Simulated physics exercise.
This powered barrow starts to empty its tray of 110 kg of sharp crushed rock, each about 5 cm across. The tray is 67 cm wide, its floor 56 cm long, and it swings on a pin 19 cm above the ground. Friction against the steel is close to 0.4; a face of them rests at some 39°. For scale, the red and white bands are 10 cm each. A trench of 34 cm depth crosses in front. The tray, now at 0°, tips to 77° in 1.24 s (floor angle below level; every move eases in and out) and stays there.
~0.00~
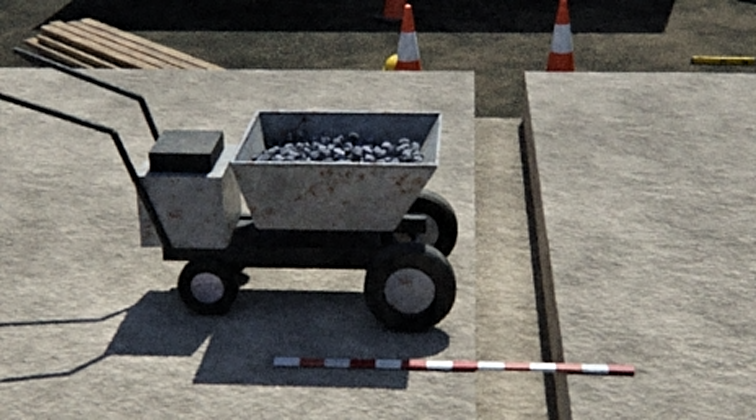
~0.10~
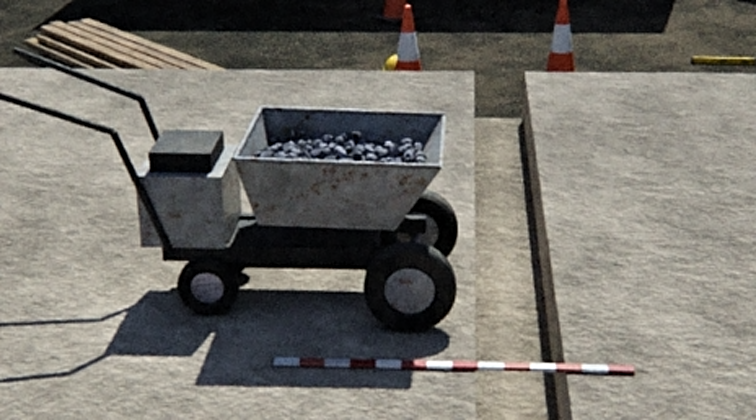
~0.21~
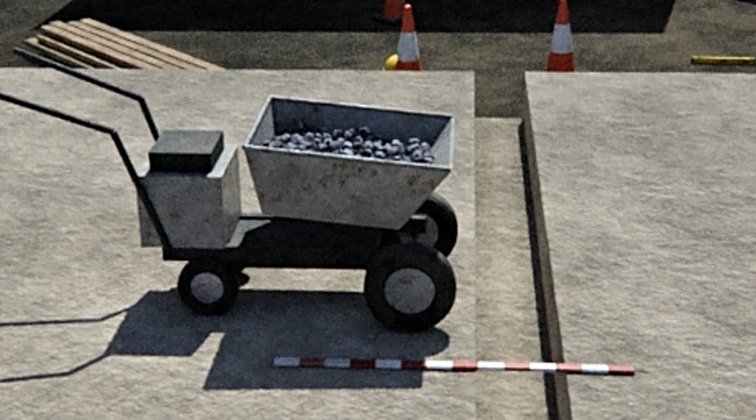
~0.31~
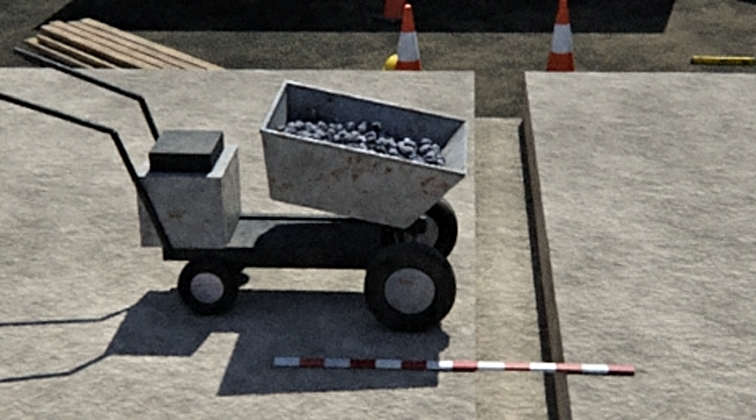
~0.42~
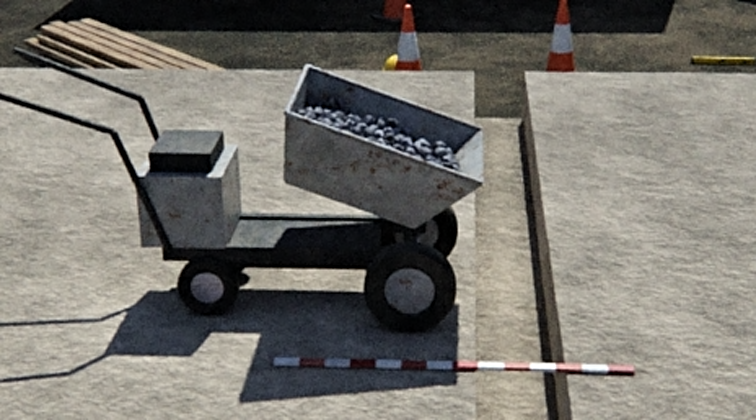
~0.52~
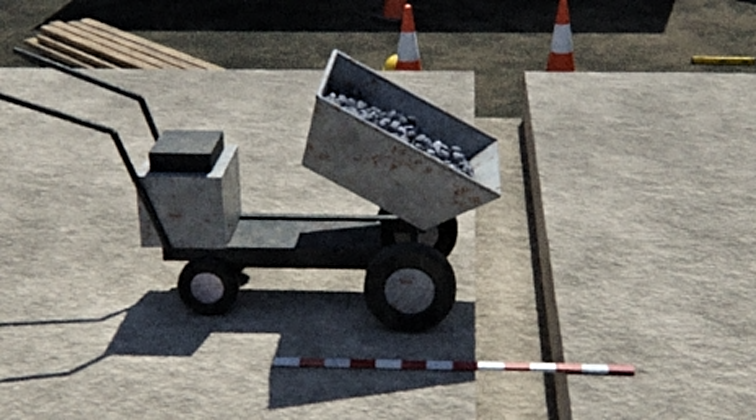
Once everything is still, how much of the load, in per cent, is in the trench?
Roughly 39 per cent ends in the trench.
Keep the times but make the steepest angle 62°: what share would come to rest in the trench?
Then about 5 per cent.
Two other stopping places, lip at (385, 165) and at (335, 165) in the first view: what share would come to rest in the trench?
First some 80, then 75 per cent.
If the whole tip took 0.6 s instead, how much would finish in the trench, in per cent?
In that case some 20 per cent.
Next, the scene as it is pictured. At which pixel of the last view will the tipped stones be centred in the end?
Near (572, 297).
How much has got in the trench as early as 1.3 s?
Some 0 per cent.
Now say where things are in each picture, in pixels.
The first picture shows lip at (437, 166), floor tilted 0°, highest stones at (338, 150).
In the second picture, the tray is at 2°, its lip at (441, 167); the top of the load is at (332, 147); the stones move at 0.3 m/s on average.
The third picture shows lip at (451, 170), floor tilted 6°, highest stones at (308, 138); the stones move at 0.5 m/s on average.
In the fourth picture, the tray is at 12°, its lip at (465, 175); the top of the load is at (303, 130); the stones move at 0.6 m/s on average.
In the fifth picture, the tray is at 20°, its lip at (483, 184); the top of the load is at (313, 113); the stones move at 0.7 m/s on average.
The sixth picture shows lip at (500, 196), floor tilted 29°, highest stones at (337, 101); the stones move at 0.8 m/s on average.
After 0.9 s the floor is at 65°; 100 % in the tray; the foremost stones are at (526, 231).
After 1.3 s the floor is at 77°; 79 % in the tray, 1 % in the trench, 20 % past the trench; the foremost stones are at (627, 295).
After 1.7 s the floor is at 77°; 46 % in the tray, 7 % in the trench, 47 % past the trench; the foremost stones are at (704, 282).
After 3.6 s the floor is at 77°; 13 % in the tray, 39 % in the trench, 48 % past the trench; the foremost stones are at (726, 292).
